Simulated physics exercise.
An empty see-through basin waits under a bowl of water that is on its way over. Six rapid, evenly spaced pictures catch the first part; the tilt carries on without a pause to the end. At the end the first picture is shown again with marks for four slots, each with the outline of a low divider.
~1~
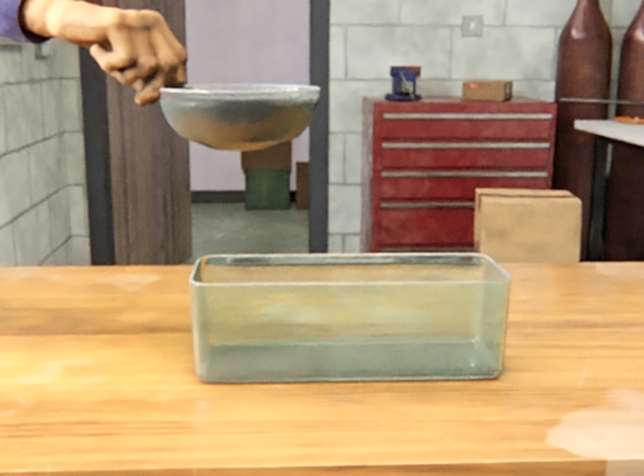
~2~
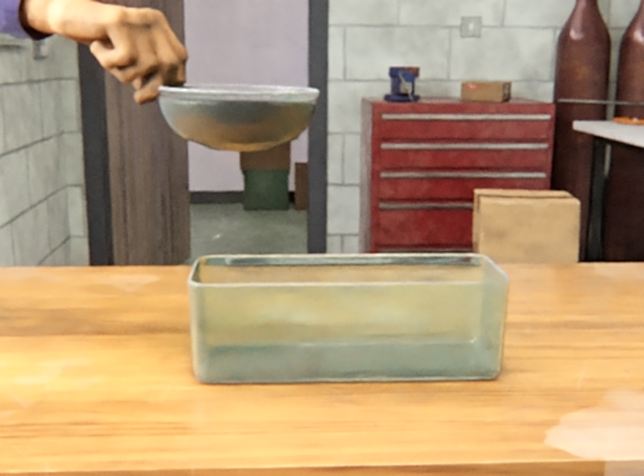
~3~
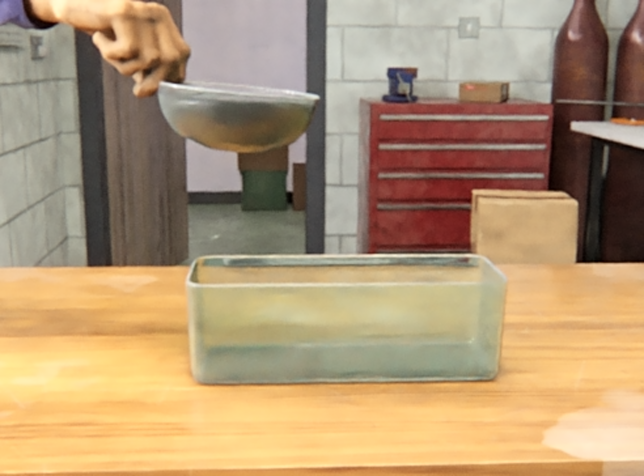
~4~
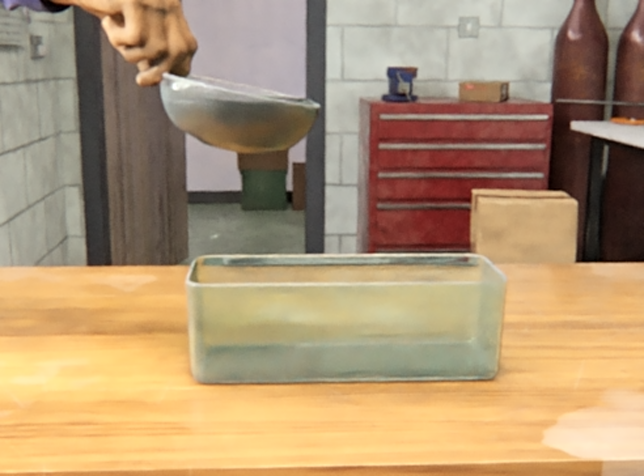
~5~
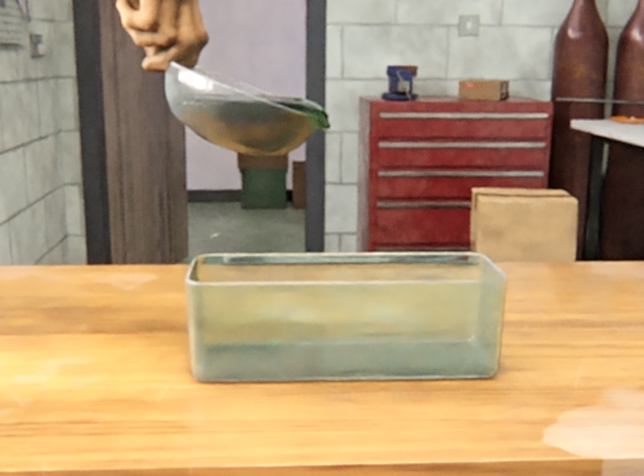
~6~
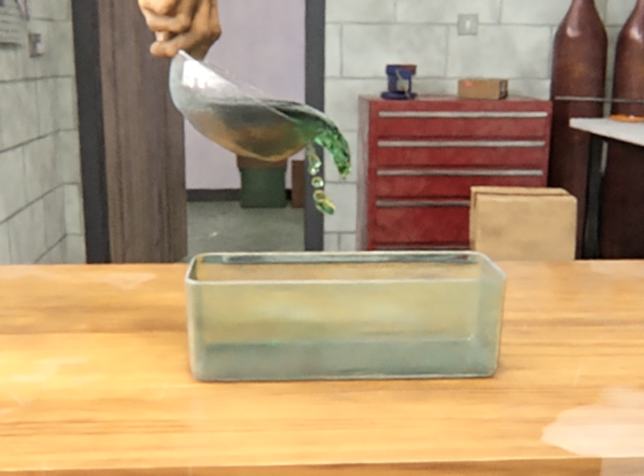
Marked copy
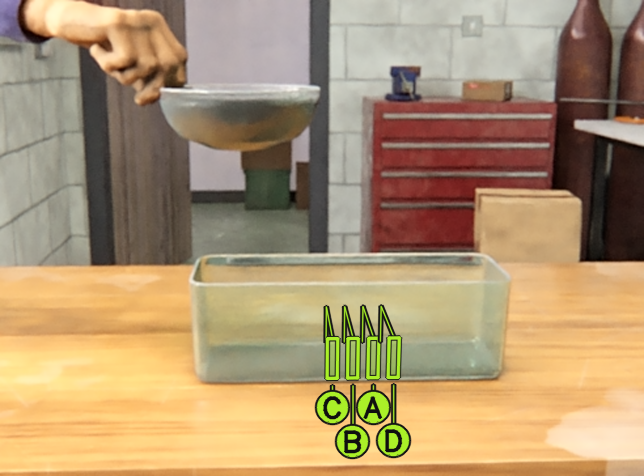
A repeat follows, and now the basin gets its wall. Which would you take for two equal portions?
D is best.
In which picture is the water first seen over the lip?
Picture 5.
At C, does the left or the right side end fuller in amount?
The right side.
On the marked copy, A at (373, 385); B at (352, 385); C at (332, 385); D at (393, 384).
With A, about 33 % ends left of the wall and 59 % right of it; 9 % is lost outside.
With B, about 23 % ends left of the wall and 69 % right of it; 9 % is lost outside.
With C, about 16 % ends left of the wall and 75 % right of it; 9 % is lost outside.
With D, about 47 % ends left of the wall and 44 % right of it; 9 % is lost outside.
